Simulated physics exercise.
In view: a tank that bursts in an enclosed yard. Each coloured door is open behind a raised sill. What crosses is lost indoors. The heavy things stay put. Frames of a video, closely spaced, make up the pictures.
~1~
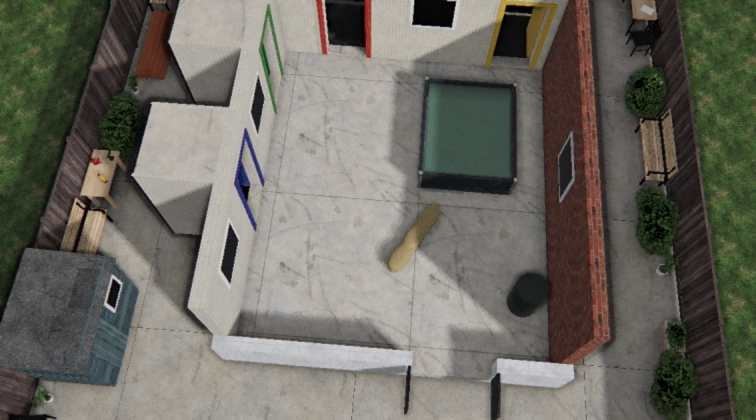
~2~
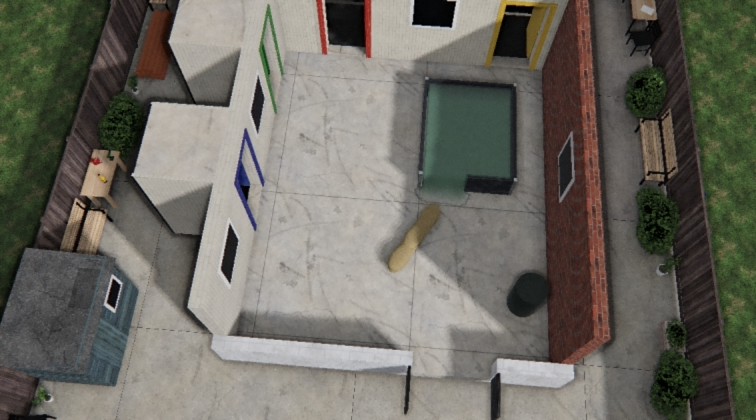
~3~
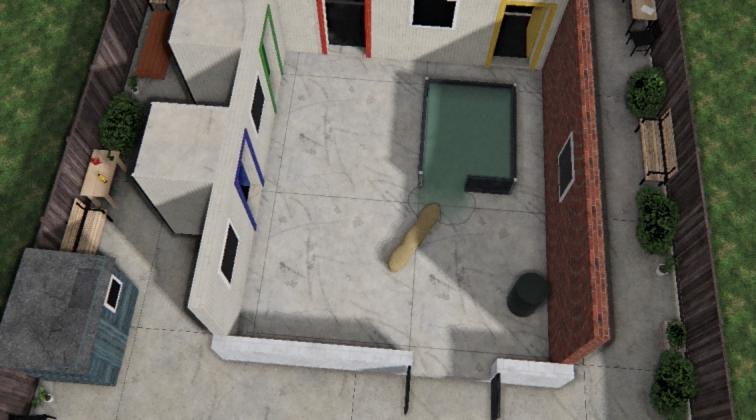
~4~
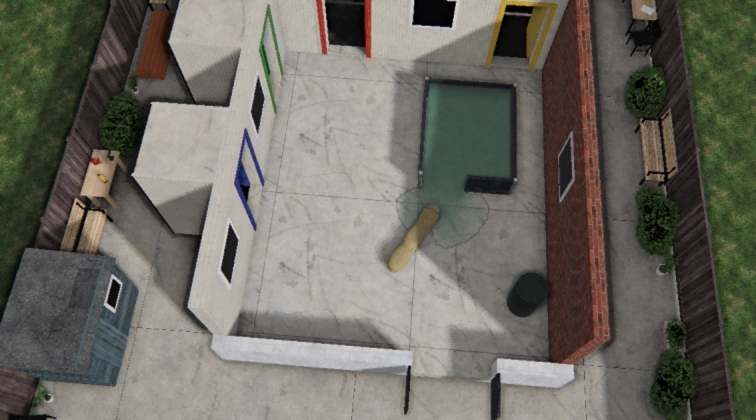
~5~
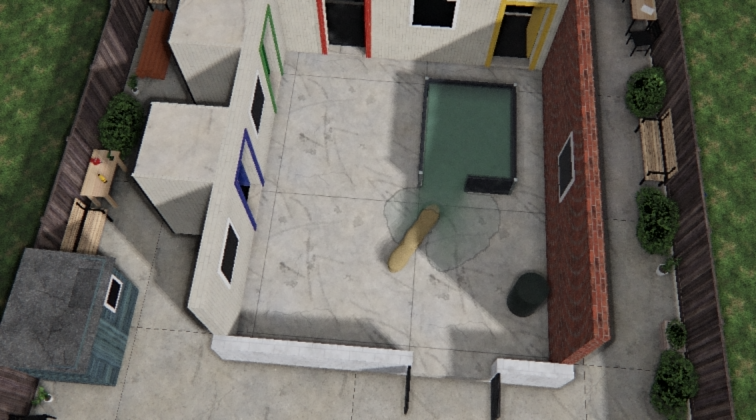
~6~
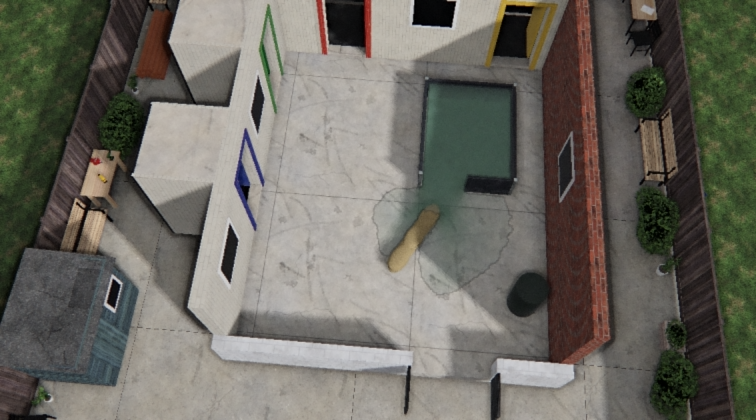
The clip opens on a walled yard seen from above, with coloured doorways and a dark-rimmed tank of still green water. Part of the tank's near side gives way and water pours out onto the concrete. The thin sheet spreads toward the viewer, widening around both sides of a tan, curved object.
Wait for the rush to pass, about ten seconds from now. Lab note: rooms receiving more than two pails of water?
Yellow door: Within two buckets; red door: Within two buckets; green door: Within two buckets; blue door: Within two buckets.
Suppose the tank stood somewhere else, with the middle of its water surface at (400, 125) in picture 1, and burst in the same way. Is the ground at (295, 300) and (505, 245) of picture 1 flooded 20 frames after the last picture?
One after the other: Reached, untouched.
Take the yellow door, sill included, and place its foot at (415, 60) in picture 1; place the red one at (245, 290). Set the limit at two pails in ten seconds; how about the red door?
Well, the red one simply runs past it.
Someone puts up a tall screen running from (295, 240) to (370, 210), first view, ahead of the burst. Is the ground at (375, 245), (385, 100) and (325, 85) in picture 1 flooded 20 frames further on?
Point by point: First submerged, second not reached, third not reached.
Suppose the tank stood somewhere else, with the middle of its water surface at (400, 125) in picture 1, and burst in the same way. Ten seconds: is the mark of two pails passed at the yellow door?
My reading: The yellow one stays under.
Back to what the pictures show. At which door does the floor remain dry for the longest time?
My answer: The red-painted one.
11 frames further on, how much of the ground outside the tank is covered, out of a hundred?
My estimate is near 45 per cent.
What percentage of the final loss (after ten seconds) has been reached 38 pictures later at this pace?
Somewhere around 60 per cent, I'd say.
A moment on, water covers 25 % of the floor; the yellow door not reached, the red door not reached, the green door not reached, the blue door not reached.
Next, water covers 45 % of the floor; the yellow door not reached, the red door not reached, the green door not reached, the blue door not reached.
Then, water covers 55 % of the floor; the yellow door not reached, the red door not reached, the green door not reached, the blue door wet at the sill, nothing in.
Later, water covers 65 % of the floor; the yellow door not reached, the red door not reached, the green door wet at the sill, nothing in, the blue door under two buckets in.
In the end, water covers 90 % of the floor; the yellow door wet at the sill, nothing in, the red door wet at the sill, nothing in, the green door wet at the sill, nothing in, the blue door under two buckets in.
